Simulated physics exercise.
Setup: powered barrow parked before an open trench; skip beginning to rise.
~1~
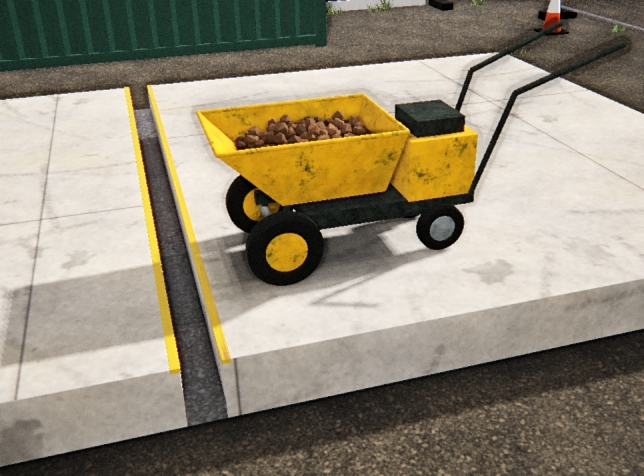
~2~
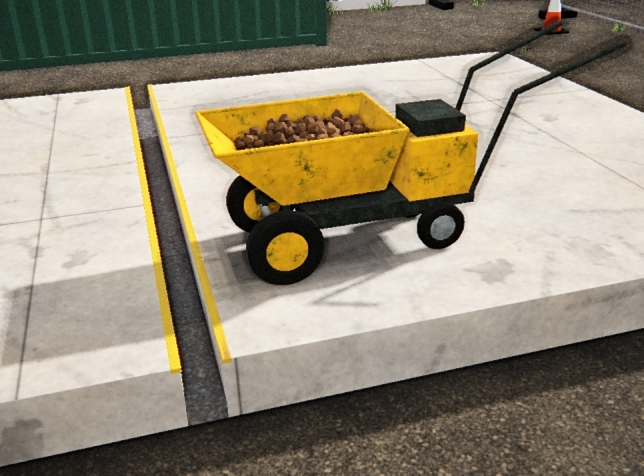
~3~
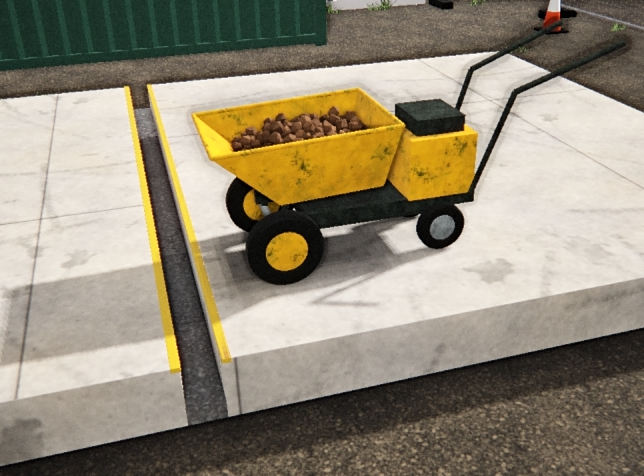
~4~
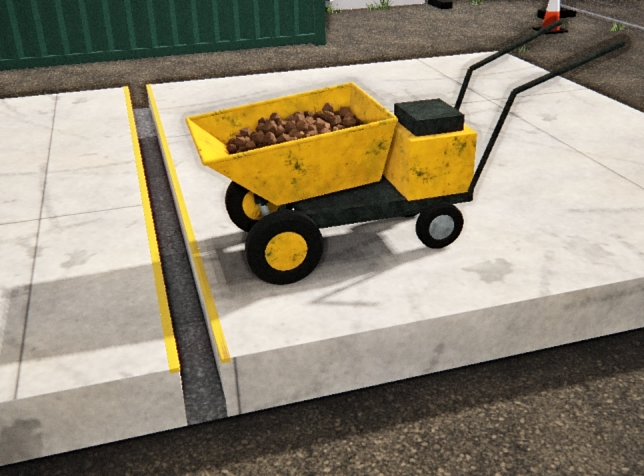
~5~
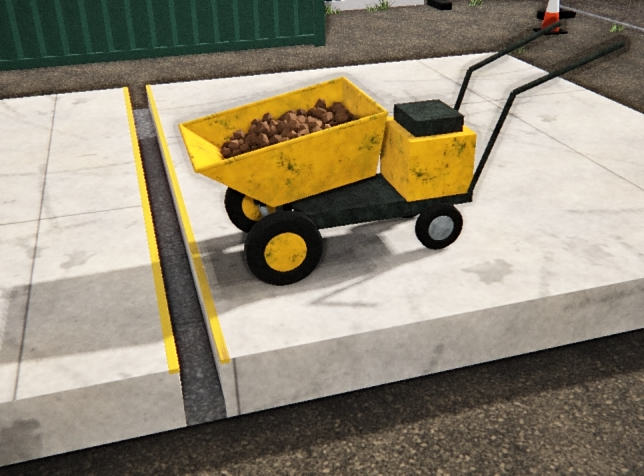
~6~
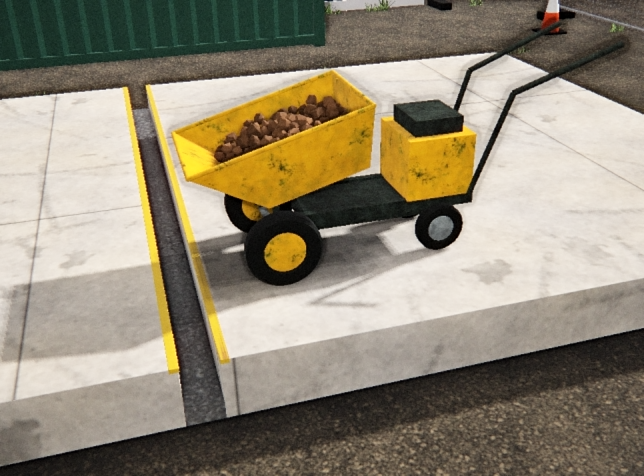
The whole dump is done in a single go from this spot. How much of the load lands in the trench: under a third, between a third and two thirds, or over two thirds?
Under a third.
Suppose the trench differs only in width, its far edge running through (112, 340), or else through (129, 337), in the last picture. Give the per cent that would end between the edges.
I'd expect close to 90 in a hundred and then close to 60 in a hundred.
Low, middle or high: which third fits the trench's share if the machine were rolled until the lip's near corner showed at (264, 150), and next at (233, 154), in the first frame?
Record - trial one: The middle third; trial two: Under a third.
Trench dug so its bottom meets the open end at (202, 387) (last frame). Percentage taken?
About 0 percent.
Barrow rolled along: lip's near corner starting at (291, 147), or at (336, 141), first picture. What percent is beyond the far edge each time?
About 10 %, then 0 %.
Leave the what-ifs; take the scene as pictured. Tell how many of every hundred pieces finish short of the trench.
Roughly 0 percent.
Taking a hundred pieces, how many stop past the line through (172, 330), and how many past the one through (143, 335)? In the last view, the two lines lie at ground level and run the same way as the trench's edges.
Result, first then second: 70 %, 50 %.
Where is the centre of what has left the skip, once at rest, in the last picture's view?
I'd mark it at roughly (108, 277).
Shortly afterwards, skip tipped steeply; the whole lot in the skip.
Next, skip tipped steeply; the bulk in the skip; near a quarter beyond it; only a few falling.
Some moments later, skip tipped right over; near a third in the skip; only a few in or heaped over the trench; near two thirds beyond it.
In the end, skip tipped right over; near a third in the skip; only a few in or heaped over the trench; near two thirds beyond it.
